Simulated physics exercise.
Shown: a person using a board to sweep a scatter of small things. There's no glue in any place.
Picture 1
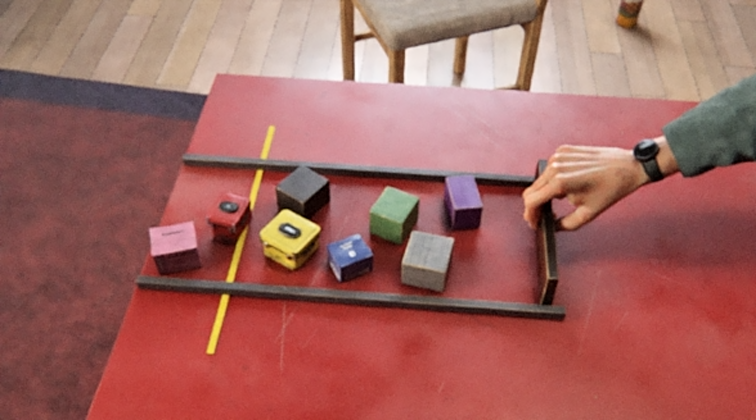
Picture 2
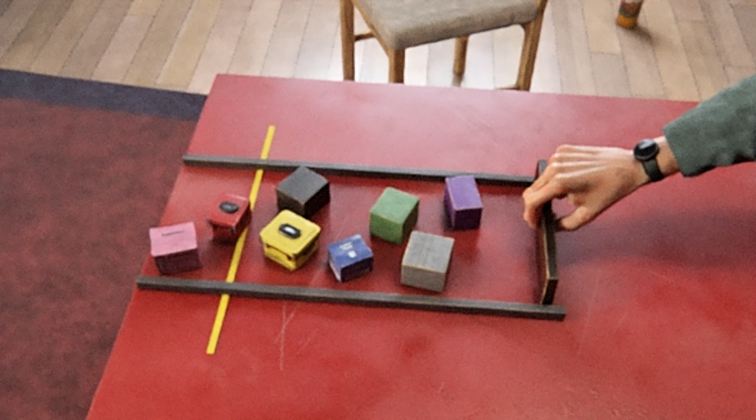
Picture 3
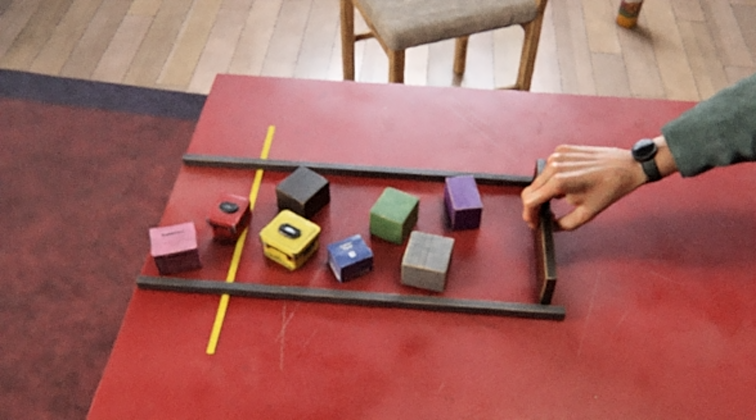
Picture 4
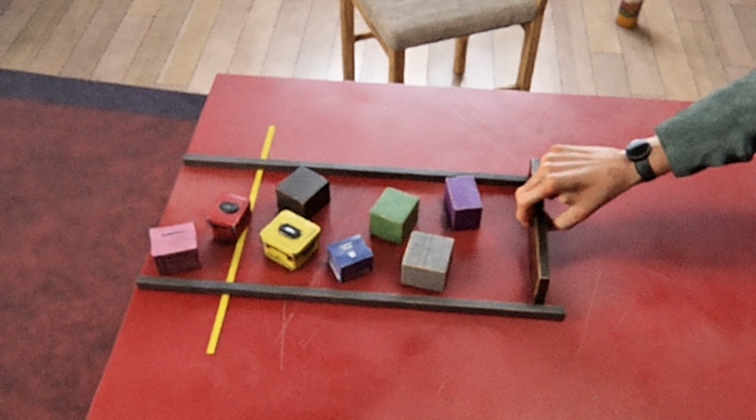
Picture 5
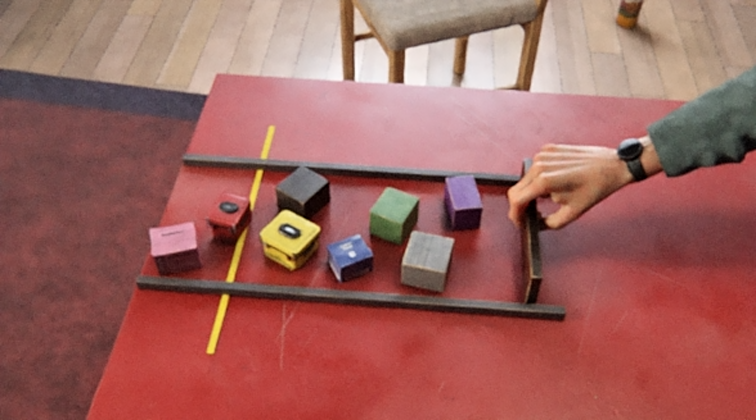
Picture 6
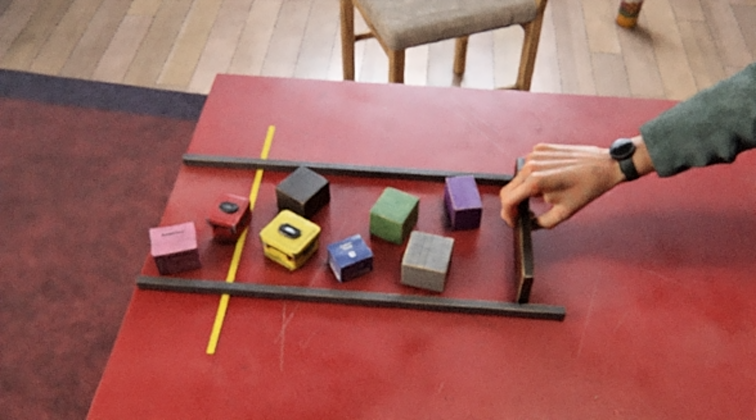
A hand wearing a dark watch holds an upright board between two dark rails on a red table, then slides it slightly left, while the scattered coloured blocks near a yellow strip of tape stay still, untouched by the board.
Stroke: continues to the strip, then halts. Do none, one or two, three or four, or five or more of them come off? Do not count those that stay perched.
A pair at most tumble, not none.
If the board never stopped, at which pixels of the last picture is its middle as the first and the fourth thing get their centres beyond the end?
At the first moment about (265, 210), at the next about (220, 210).
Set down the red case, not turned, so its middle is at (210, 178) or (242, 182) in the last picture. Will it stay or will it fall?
Well, the red case sits tight the first time and sits tight the second time.
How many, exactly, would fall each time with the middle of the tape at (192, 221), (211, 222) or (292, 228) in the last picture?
It would be 5, 5 and 0.
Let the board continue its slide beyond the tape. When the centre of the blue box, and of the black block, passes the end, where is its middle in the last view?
Middle: Roughly (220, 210); roughly (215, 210).
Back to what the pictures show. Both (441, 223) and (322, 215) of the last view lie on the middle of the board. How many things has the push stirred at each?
Tally: First 3; then 7.
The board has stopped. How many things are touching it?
Count recorded: 2.
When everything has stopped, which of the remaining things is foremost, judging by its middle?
That would be the yellow case, the foremost.
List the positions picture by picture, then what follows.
Pink box (176, 248); red case (231, 217); yellow case (291, 240); board (544, 230); tape (245, 225), in the first frame.
Red case (231, 217); grey block (428, 261), in the second frame.
Yellow case (291, 240); board (543, 230), in the third frame.
Pink box (176, 248); purple block (463, 203), in the fourth frame.
Red case (231, 217); green block (394, 216), in the fifth frame.
Pink box (176, 248); red case (231, 217); yellow case (291, 240); board (522, 228); tape (245, 225), in the sixth frame.
Soon after, none off yet; pink box at rest near (176, 248); red case at rest near (231, 217); yellow case moving near (287, 239).
In the end, the number that fall off is one or two; gone, red case and pink box.
